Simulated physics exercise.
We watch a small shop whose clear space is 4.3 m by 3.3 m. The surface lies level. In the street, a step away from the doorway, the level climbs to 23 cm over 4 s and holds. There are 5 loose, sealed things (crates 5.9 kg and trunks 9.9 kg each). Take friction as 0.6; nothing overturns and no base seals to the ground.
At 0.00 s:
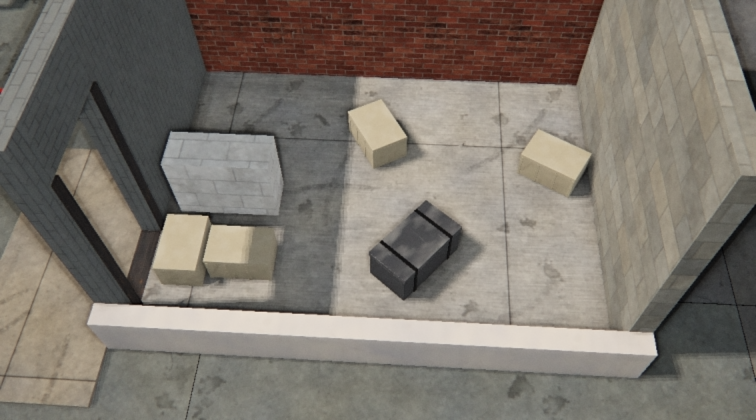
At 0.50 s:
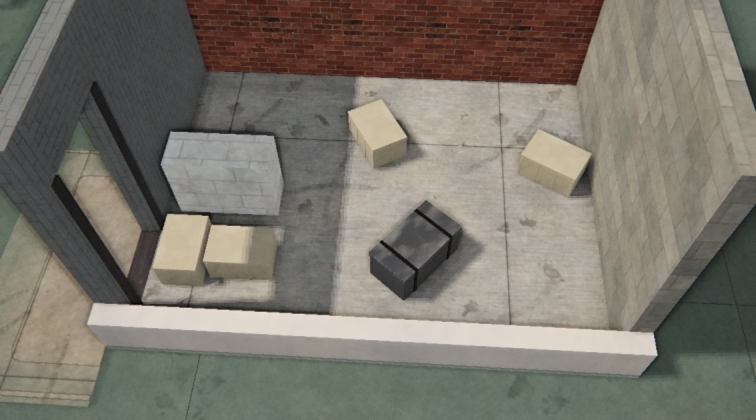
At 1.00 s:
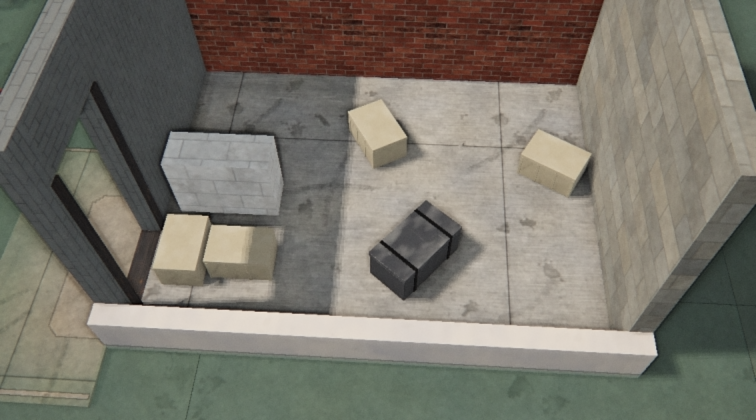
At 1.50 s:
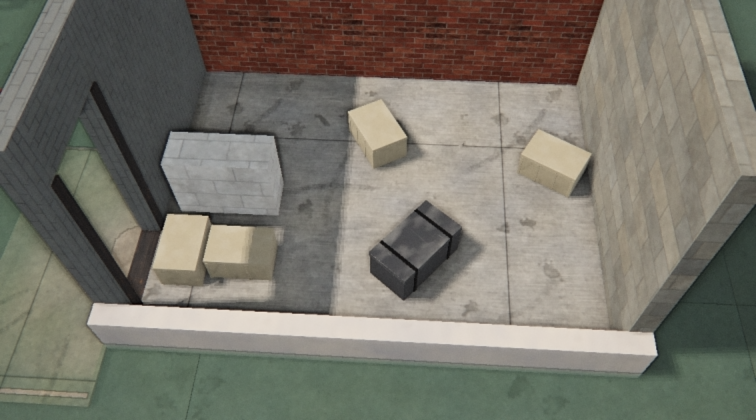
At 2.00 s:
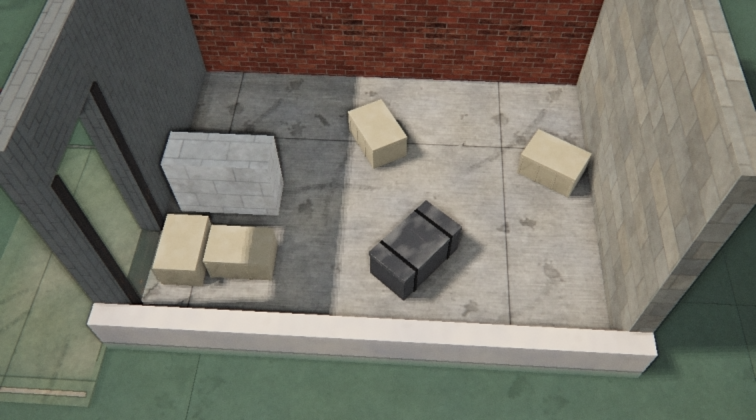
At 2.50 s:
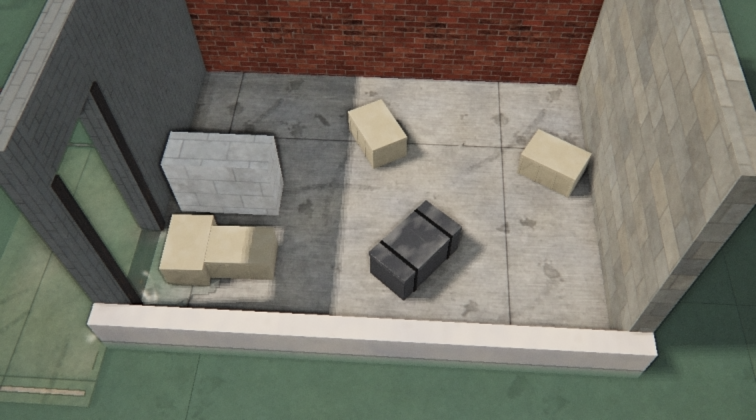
In a small roofless shop with pale crates and a dark strapped trunk on the floor, greenish water covered the street outside, then crept through the left doorway and reached the nearest crates, which barely moved.
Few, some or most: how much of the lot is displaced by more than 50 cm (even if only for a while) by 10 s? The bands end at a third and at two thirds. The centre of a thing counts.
Share: Two thirds or more.
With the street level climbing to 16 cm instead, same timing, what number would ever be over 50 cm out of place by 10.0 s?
Then 4.
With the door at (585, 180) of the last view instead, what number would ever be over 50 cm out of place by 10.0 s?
Then 4.
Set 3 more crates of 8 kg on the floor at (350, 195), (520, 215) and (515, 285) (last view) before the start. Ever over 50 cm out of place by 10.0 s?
In that order: Under, over, over.
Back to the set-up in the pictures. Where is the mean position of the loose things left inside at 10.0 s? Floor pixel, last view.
Near (457, 139).
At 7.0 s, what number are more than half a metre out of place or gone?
3 of them.
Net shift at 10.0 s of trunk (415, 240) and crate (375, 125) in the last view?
In that order: 250 cm, 20 cm.
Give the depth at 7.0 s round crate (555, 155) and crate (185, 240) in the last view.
Roughly 6 and 7 cm.
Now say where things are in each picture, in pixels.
In the first frame, a crate at (181, 241) rests on the ground; a crate at (239, 244) rests on the ground; water covers 0.0 m2; 0 of 5 have shifted.
In the second frame, a crate at (181, 241), on the bottom; a crate at (239, 244), on the bottom; water covers 0.0 m2; 0 of 5 have shifted.
In the third frame, a crate at (181, 241) rests on the ground; a crate at (239, 244), on the bottom; 0.0 m2 under water; 0 of 5 have shifted.
In the fourth frame, a crate at (181, 241), on the bottom; a crate at (239, 244) rests on the ground; water covers 0.0 m2; 0 of 5 have shifted.
In the fifth frame, a crate at (181, 241), on the bottom; a crate at (239, 244), on the bottom; water covers 0.1 m2; 0 of 5 have shifted.
In the sixth frame, a crate at (187, 242), on the bottom, 6 cm from its start; a crate at (240, 244), on the bottom; 0.4 m2 under water; 1 of 5 have shifted.
After 3.5 s 0 of 5 are over 50 cm from their spots; 1 afloat.
After 4.5 s 2 of 5 are over 50 cm from their spots; 2 afloat.
After 7.0 s 3 of 5 are over 50 cm from their spots; 4 afloat.
After 10.0 s 4 of 5 are over 50 cm from their spots, and 4 have been at some point; 5 afloat.
